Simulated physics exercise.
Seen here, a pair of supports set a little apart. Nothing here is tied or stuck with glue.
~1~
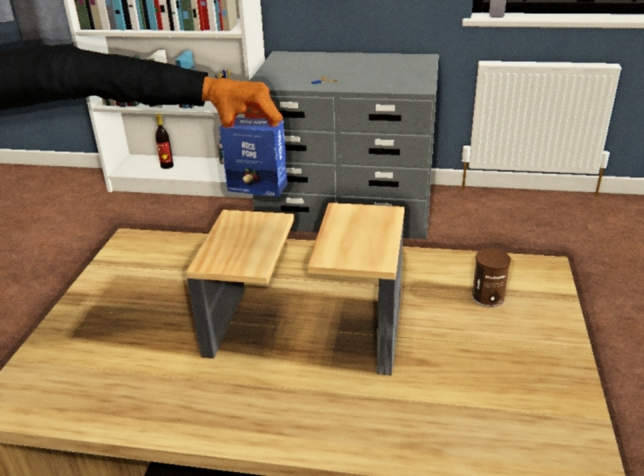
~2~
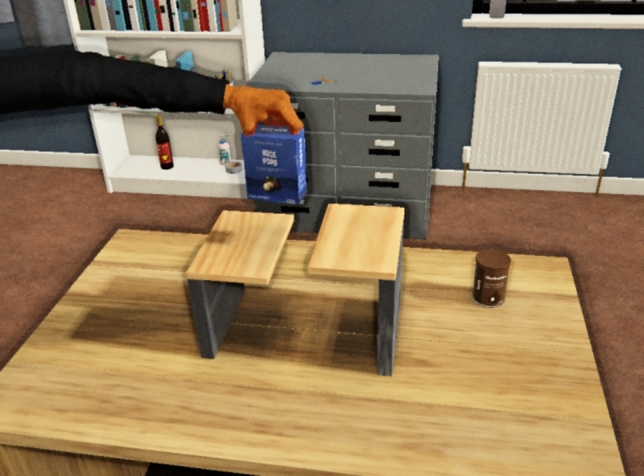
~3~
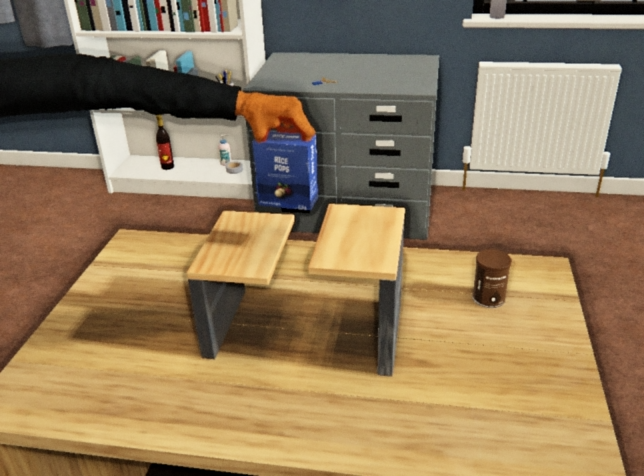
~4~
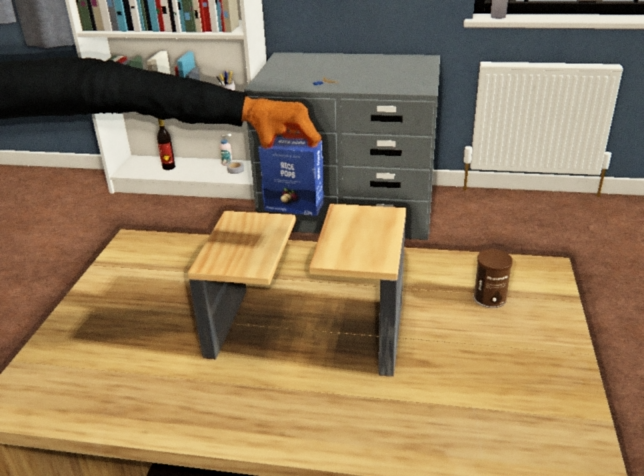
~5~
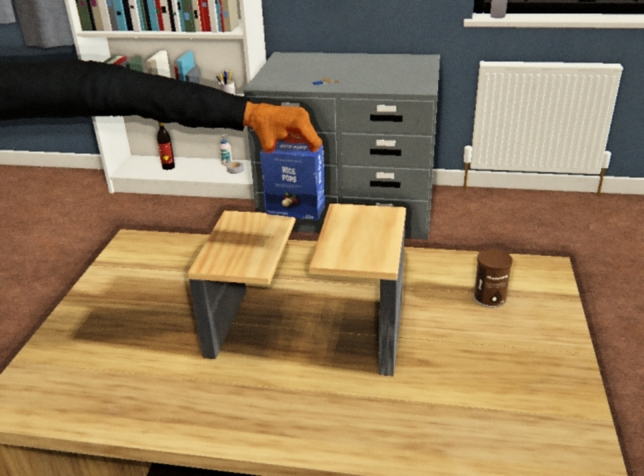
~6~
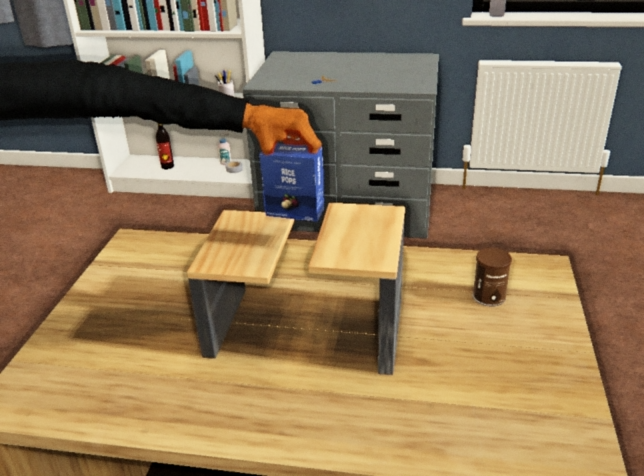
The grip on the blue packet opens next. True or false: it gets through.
False.
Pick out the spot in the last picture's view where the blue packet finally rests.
Pretty much around (238, 213), I'd say.
Then, 0.30 s past the last view, blue packet rocked 32° from its first pose near (279, 204).
Then, 0.50 s past the last view, blue packet rocked 67° from its first pose near (254, 206).
Finally, down or leaning hard on the stand or table, blue packet; brown tin still in place. Final places as the last picture's camera would see them, blue packet near (238, 212). The packet is caught.
